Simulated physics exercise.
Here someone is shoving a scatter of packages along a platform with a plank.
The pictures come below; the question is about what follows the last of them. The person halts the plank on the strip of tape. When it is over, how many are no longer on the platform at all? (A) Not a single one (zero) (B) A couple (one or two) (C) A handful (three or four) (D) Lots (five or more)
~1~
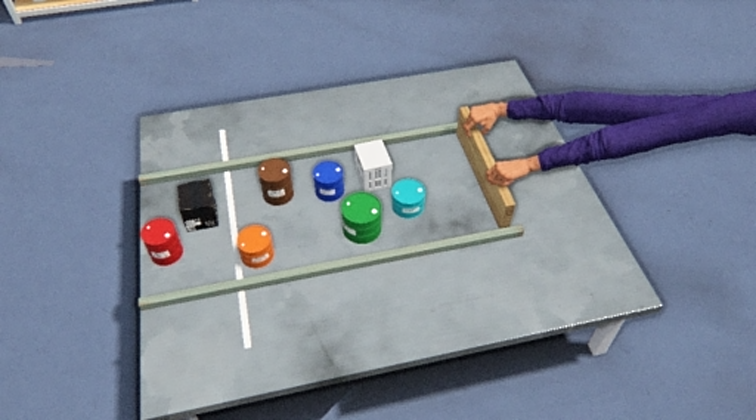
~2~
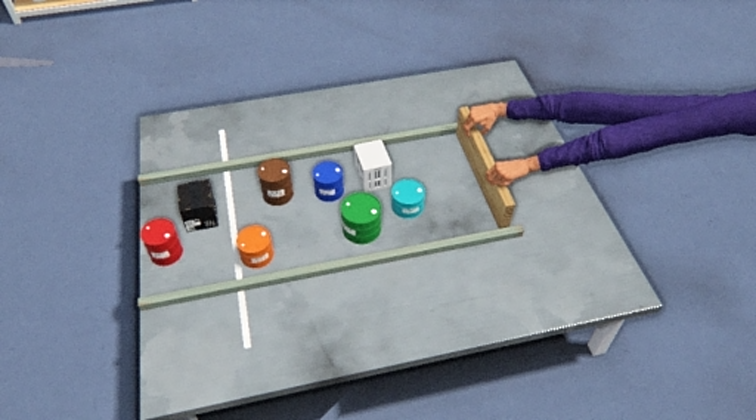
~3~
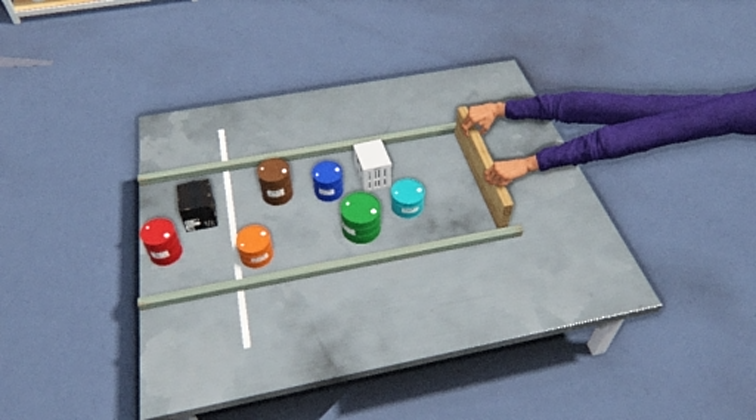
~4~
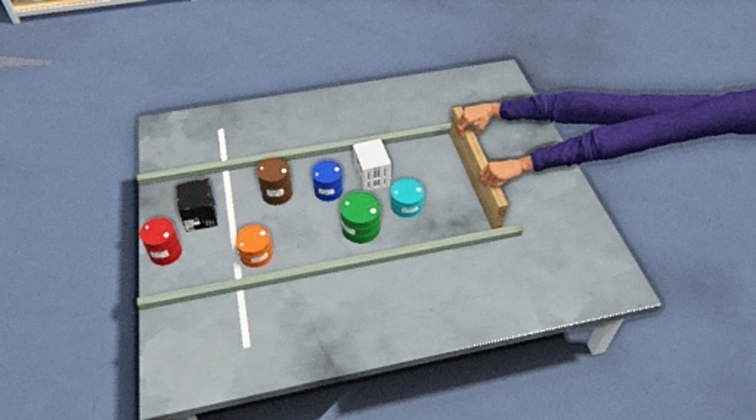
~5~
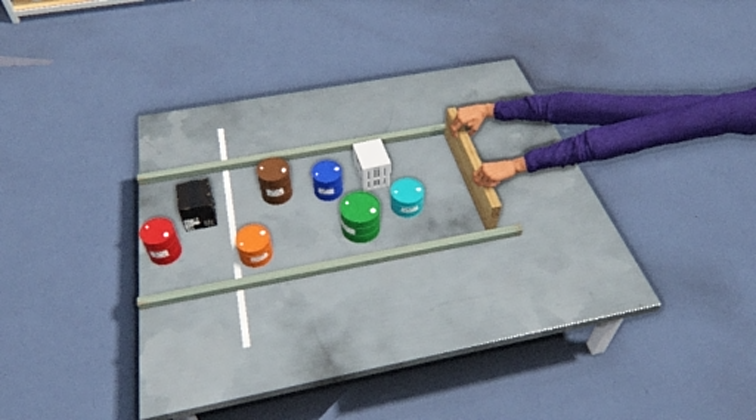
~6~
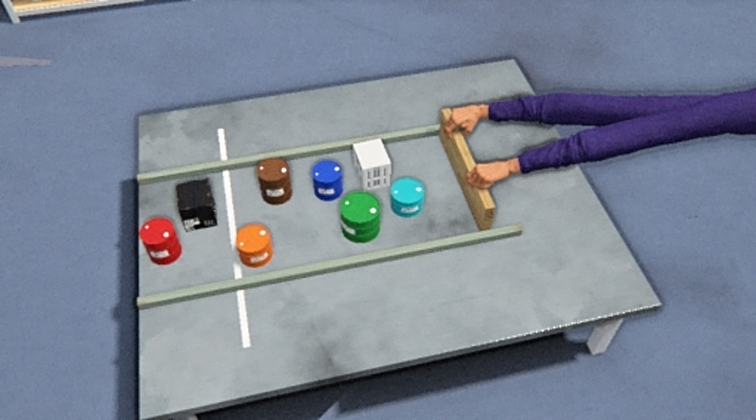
Not a single one (zero) (A).
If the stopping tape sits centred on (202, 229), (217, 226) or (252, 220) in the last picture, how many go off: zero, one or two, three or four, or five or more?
In the order of the places given: One to two; either one or two; zero.
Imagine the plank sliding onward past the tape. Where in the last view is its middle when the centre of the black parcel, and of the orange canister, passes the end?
First it's close to (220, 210), next close to (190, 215).
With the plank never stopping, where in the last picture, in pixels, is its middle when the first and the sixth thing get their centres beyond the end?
Its middle is near (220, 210) and then near (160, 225).
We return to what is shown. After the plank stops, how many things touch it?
The count is 3.
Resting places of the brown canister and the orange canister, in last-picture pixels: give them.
The brown canister comes to rest close to (164, 182), while the orange canister rests close to (178, 256).
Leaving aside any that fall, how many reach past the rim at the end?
The number overhanging is 2.
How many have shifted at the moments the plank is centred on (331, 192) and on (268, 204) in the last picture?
5, then 7.
A little later, none off yet; red canister at rest near (161, 242); black parcel at rest near (197, 205); orange canister at rest near (254, 246).
When it is over, the number that fall off is zero.
